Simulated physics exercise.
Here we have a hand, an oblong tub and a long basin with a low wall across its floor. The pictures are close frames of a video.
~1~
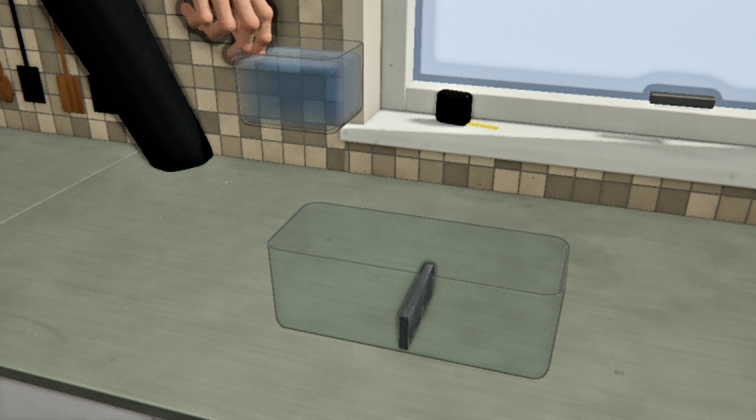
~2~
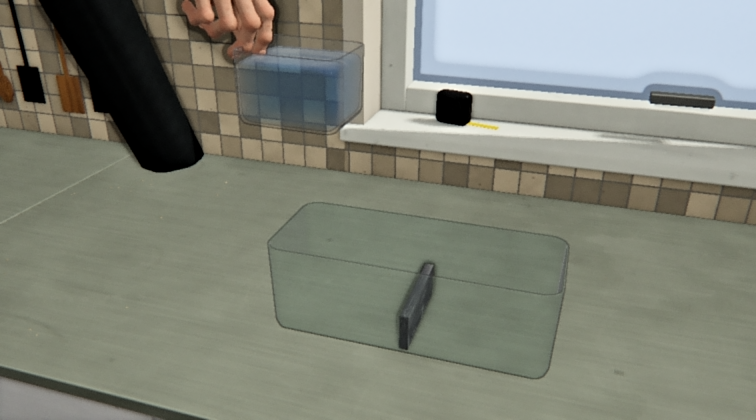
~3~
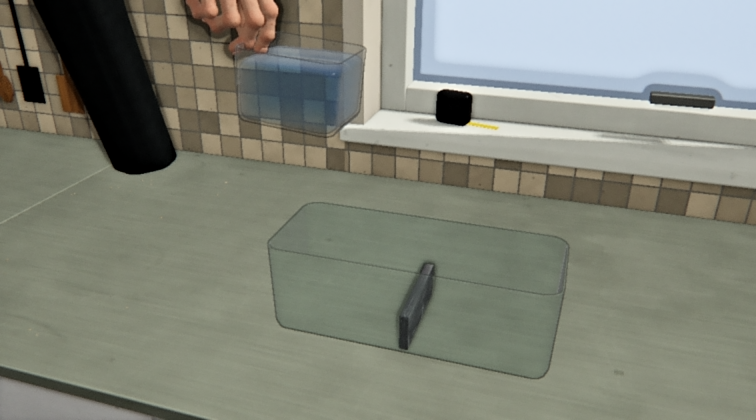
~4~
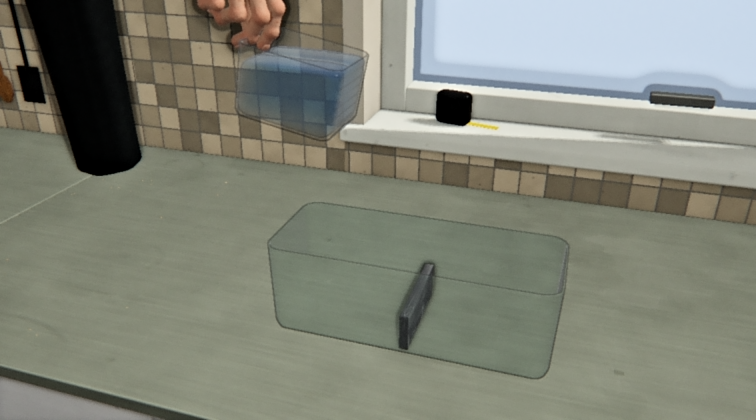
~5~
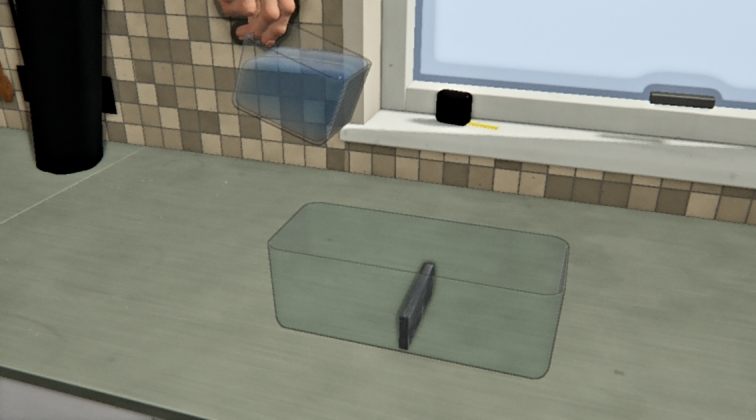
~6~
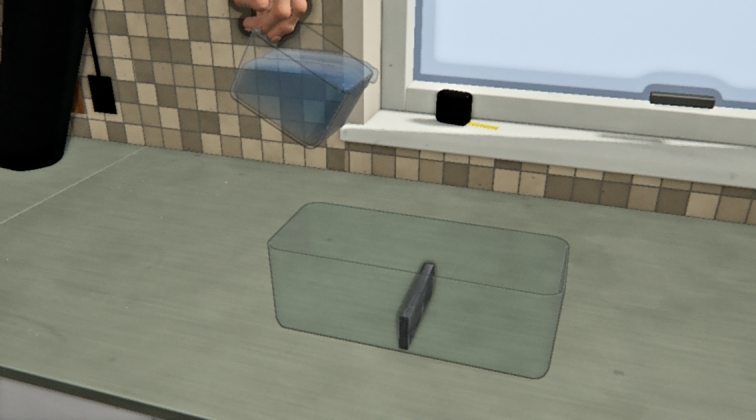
A clear oblong tub of blue water tilts beside a hand above a grey-green kitchen counter, seen from slightly above by a still camera. Tiles and a white-framed window stand behind a long, clear basin with a low dark wall across its floor. The tub's right side dips increasingly as the hand shifts right, while a thick black cylinder slides left.
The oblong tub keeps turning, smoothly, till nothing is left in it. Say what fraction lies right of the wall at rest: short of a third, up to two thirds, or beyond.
It comes to from a third to two thirds.
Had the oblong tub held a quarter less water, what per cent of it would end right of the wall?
Near 35 %.
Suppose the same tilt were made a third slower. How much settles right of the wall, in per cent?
It comes to 60 per cent or so.
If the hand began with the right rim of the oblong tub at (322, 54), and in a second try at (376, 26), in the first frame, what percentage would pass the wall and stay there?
Roughly 5 per cent, and 75 per cent.
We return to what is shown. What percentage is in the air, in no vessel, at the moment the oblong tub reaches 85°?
It comes to 45 per cent or so.
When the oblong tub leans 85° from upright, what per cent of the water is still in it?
Some 40 per cent.
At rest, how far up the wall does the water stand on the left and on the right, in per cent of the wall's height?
Near 30 on the left, 50 on the right.
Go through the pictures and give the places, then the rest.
In the first frame, it leans 0°; its right rim is at (351, 52); the water meets the walls at (257, 54) and (352, 61); the long basin's rim runs from (287, 224) to (566, 268); the wall's top is at (418, 290).
In the second frame, it leans 1°; its right rim is at (351, 54); the water meets the walls at (257, 53) and (352, 61).
In the third frame, it leans 5°; its right rim is at (353, 58); the water meets the walls at (259, 53) and (353, 63).
In the fourth frame, it leans 11°; its right rim is at (356, 64); the water meets the walls at (260, 53) and (356, 64).
In the fifth frame, it leans 20°; its right rim is at (359, 73); the water meets the walls at (260, 55) and (360, 66); 1 per cent is over the edge.
In the sixth frame, it leans 29°; its right rim is at (360, 84); the water meets the walls at (256, 64) and (362, 77); 4 per cent is over the edge.
A moment on, the oblong tub is tipped on its side and 39 per cent is still to pour, 3 is left of the wall and 14 right of it.
Next, the oblong tub is tipped right over and 10 per cent is still to pour, 21 is left of the wall and 57 right of it.
Then the oblong tub is tipped right over and 2 per cent is still to pour, 35 is left of the wall and 57 right of it.
Later the oblong tub is tipped right over and 0 per cent is still to pour, 40 is left of the wall and 57 right of it.
Finally, 40 per cent lies left of the wall, 58 right of it and 3 outside.
